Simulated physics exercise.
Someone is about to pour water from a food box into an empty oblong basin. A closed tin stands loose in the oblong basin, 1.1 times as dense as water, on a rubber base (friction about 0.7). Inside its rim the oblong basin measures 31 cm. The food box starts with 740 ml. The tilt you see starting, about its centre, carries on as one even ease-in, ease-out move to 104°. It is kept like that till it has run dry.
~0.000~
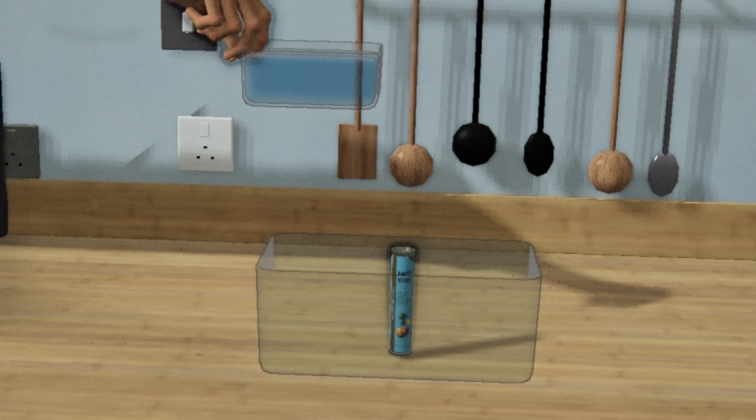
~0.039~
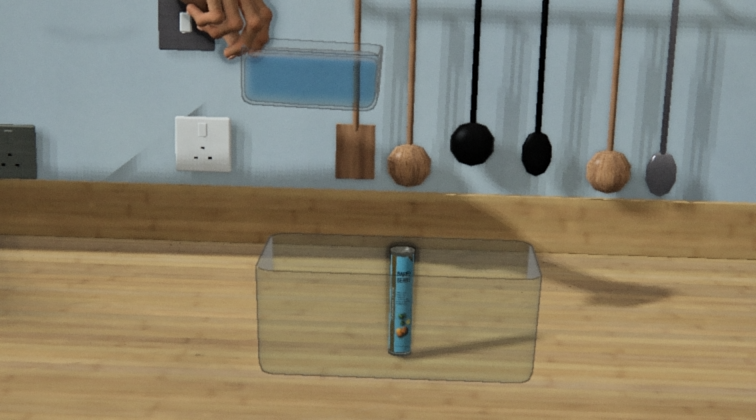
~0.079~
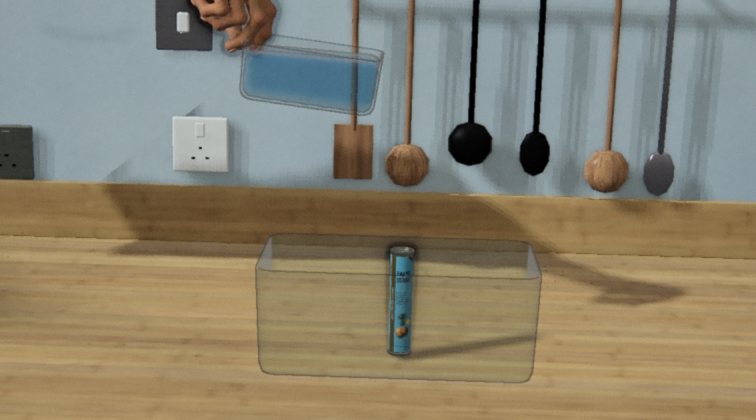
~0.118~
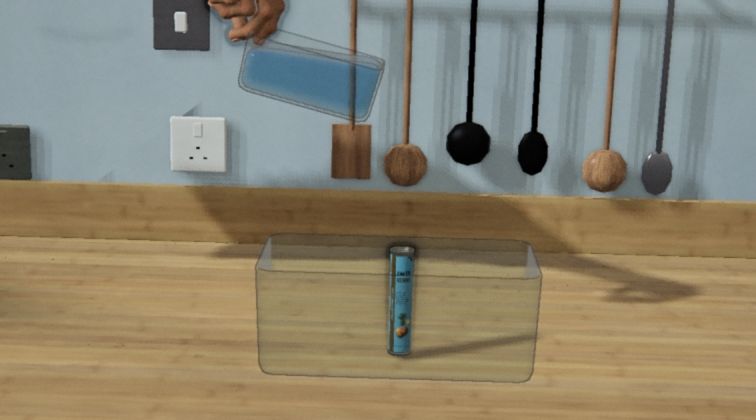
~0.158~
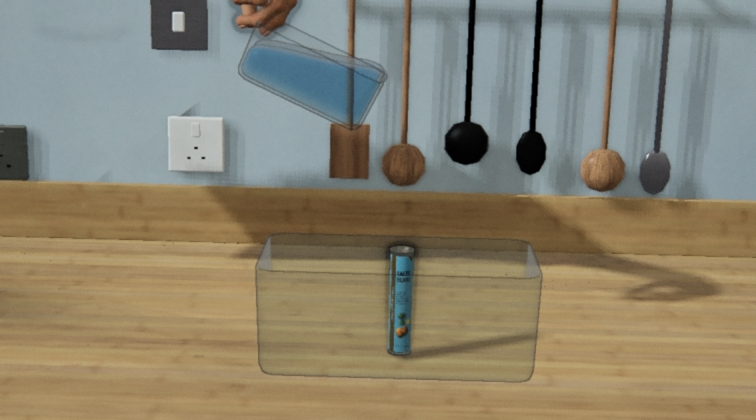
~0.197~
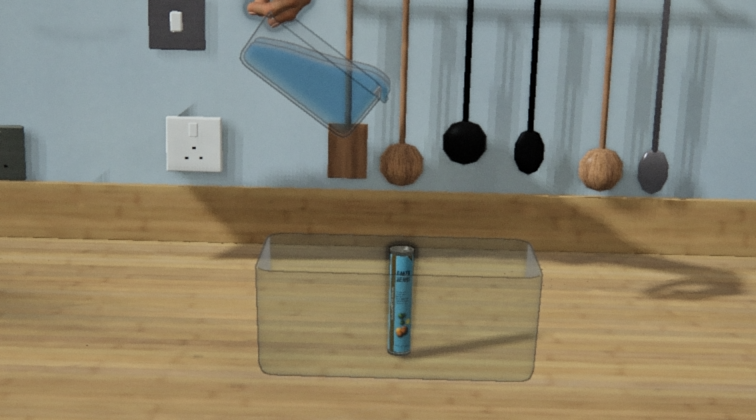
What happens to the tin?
It remains upright.
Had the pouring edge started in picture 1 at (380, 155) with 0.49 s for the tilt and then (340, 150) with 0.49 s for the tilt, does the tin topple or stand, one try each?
First it topples; then it goes over.
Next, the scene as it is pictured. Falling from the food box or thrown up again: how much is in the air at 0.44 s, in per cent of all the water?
Near 68 in a hundred.
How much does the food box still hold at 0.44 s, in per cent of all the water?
Near 10 in a hundred.
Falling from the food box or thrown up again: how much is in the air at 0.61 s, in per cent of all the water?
Near 10 in a hundred.
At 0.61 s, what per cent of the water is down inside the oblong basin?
Near 84 in a hundred.
Then, 0.44 s in, the tilt is 101° and 10 per cent is still to pour; the tin stands where it began.
Then, 0.61 s in, the tilt is 104° and 2 per cent is still to pour; the tin stands where it began.
Then, 0.79 s in, the tilt is 104° and 0 per cent is still to pour; the tin stands where it began.
Then, 0.99 s in, the tilt is 104° and 0 per cent is still to pour; the tin stands where it began.
Finally, the tin stands where it began.
